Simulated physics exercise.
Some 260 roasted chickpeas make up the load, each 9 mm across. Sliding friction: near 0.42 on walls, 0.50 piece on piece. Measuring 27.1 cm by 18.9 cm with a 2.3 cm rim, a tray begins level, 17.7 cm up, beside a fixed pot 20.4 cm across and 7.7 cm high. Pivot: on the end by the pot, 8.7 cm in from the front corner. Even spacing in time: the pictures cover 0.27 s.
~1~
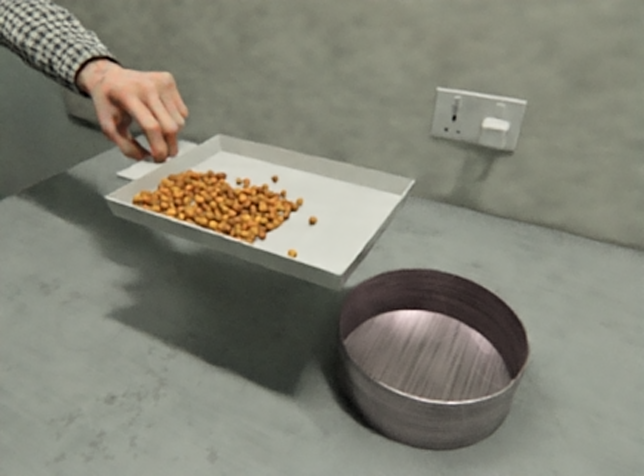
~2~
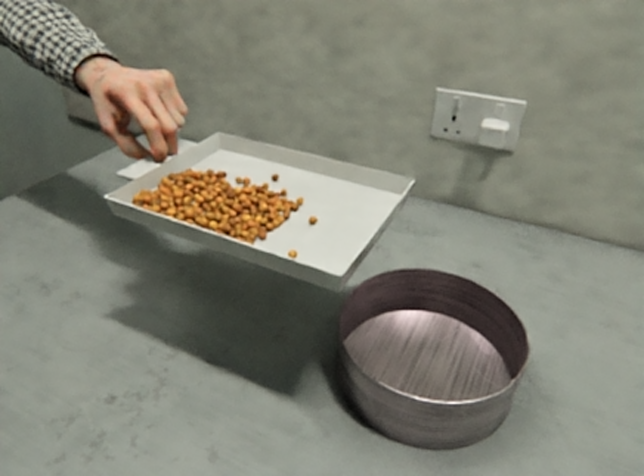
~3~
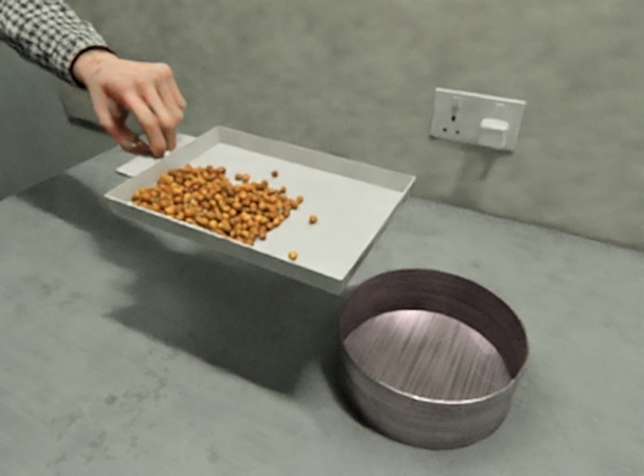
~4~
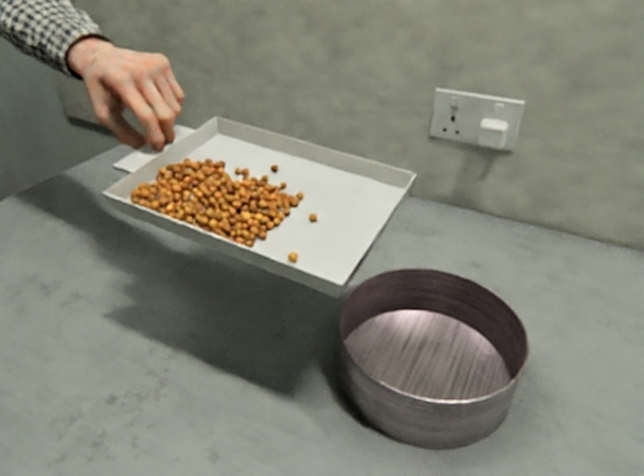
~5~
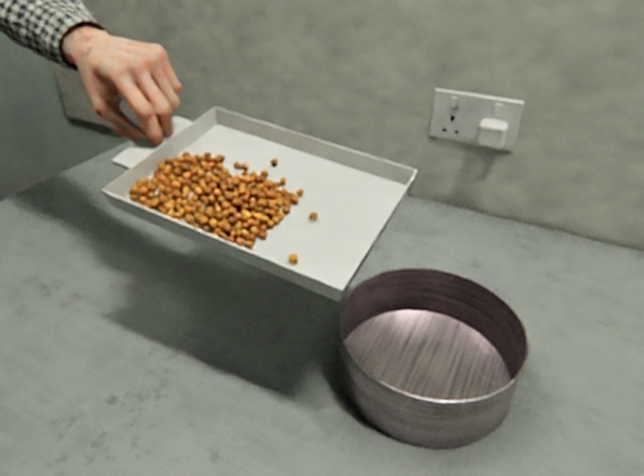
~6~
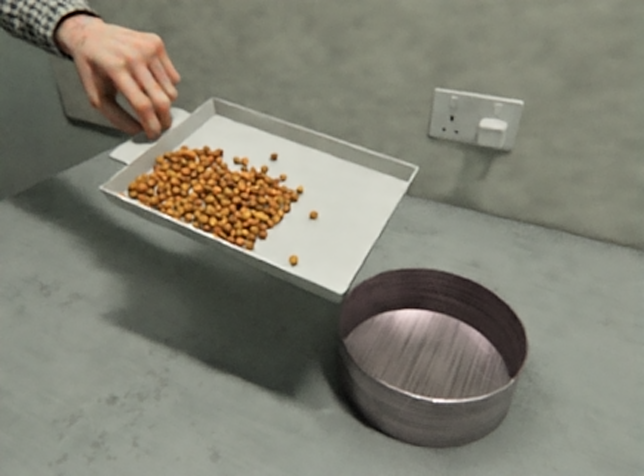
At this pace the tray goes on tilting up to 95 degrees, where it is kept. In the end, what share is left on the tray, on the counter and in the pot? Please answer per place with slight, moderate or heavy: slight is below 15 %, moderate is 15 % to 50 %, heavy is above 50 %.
Per place: Tray slight, counter heavy, pot slight.
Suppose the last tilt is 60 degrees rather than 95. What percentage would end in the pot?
Result: Close to 0 %.
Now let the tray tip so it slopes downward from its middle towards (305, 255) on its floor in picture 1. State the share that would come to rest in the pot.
Estimate: Some 20 per cent.
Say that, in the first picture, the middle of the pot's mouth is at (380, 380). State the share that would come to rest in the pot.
Some 45 per cent.
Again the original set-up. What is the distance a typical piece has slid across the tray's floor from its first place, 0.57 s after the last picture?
4 cm.
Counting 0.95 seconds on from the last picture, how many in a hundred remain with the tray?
Estimate: Near 95 in a hundred.
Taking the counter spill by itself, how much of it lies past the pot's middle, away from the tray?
About 0 per cent.
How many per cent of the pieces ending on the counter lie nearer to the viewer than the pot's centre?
Some 100 per cent.
Then, 0.57 s after the last picture, tilt 52 degrees; the tray holds 100 %, the pot 0 %.
Then, 0.95 s after the last picture, tilt 78 degrees; the tray holds 95 %, the pot 0 %.
Then, 1.42 s after the last picture, tilt 95 degrees; the tray holds 40 %, the pot 0 %.
In the end, tray 0 %, counter 95 %, pot 0 %.
